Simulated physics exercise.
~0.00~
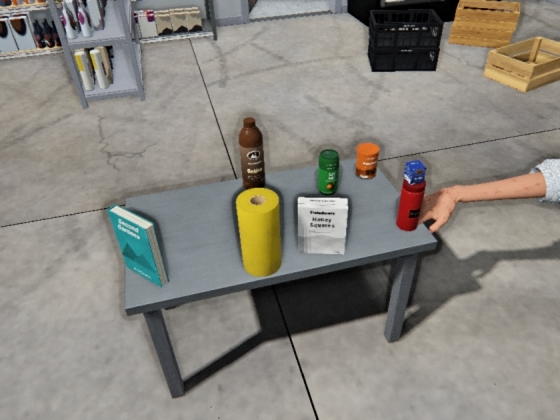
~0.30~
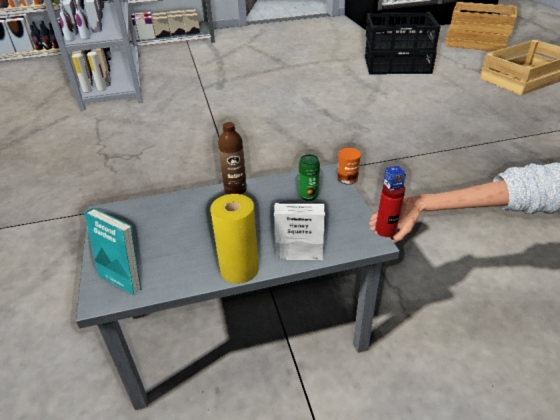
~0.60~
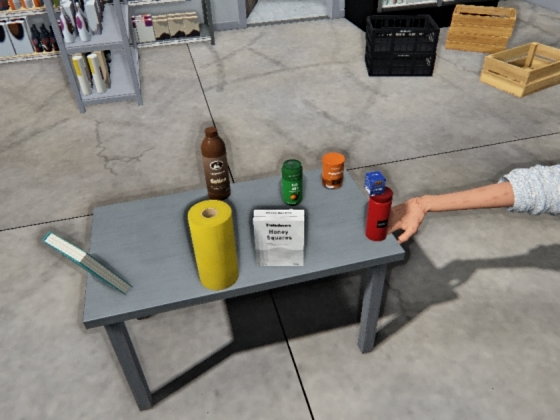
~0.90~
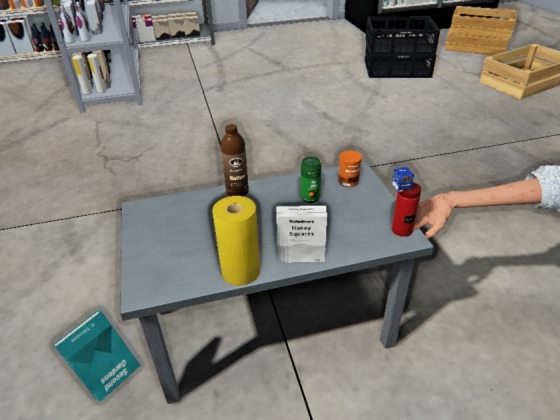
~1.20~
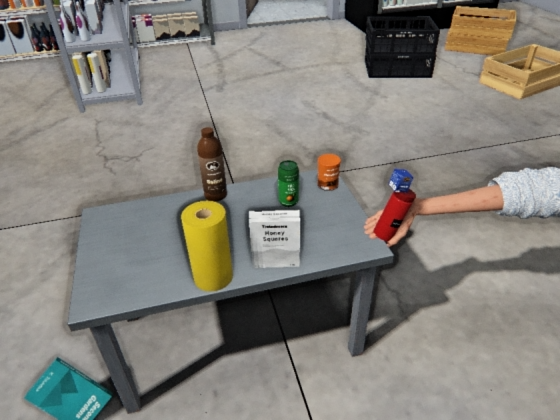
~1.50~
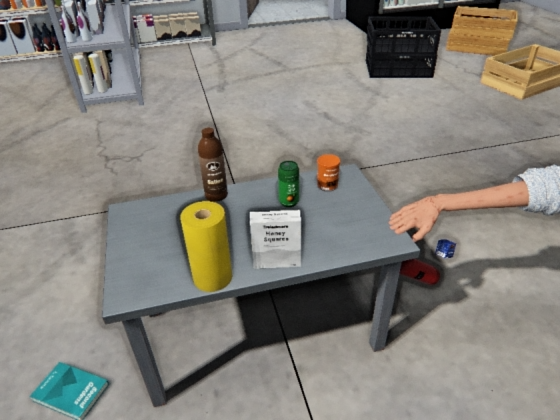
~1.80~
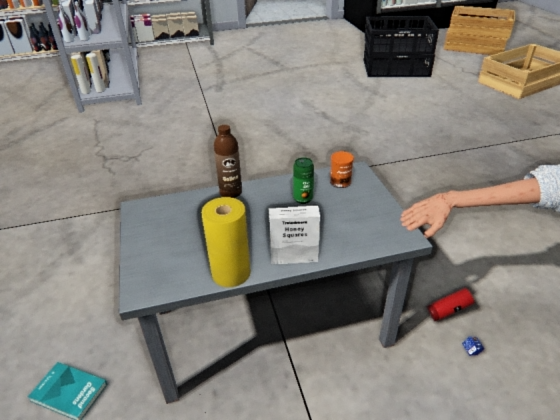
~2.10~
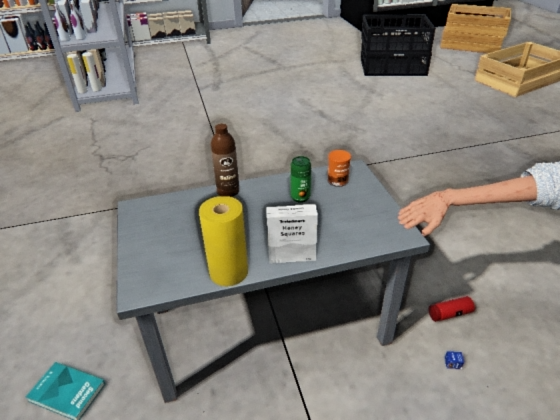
The table jerks left and right, dropping the turquoise book, then the red and blue items.
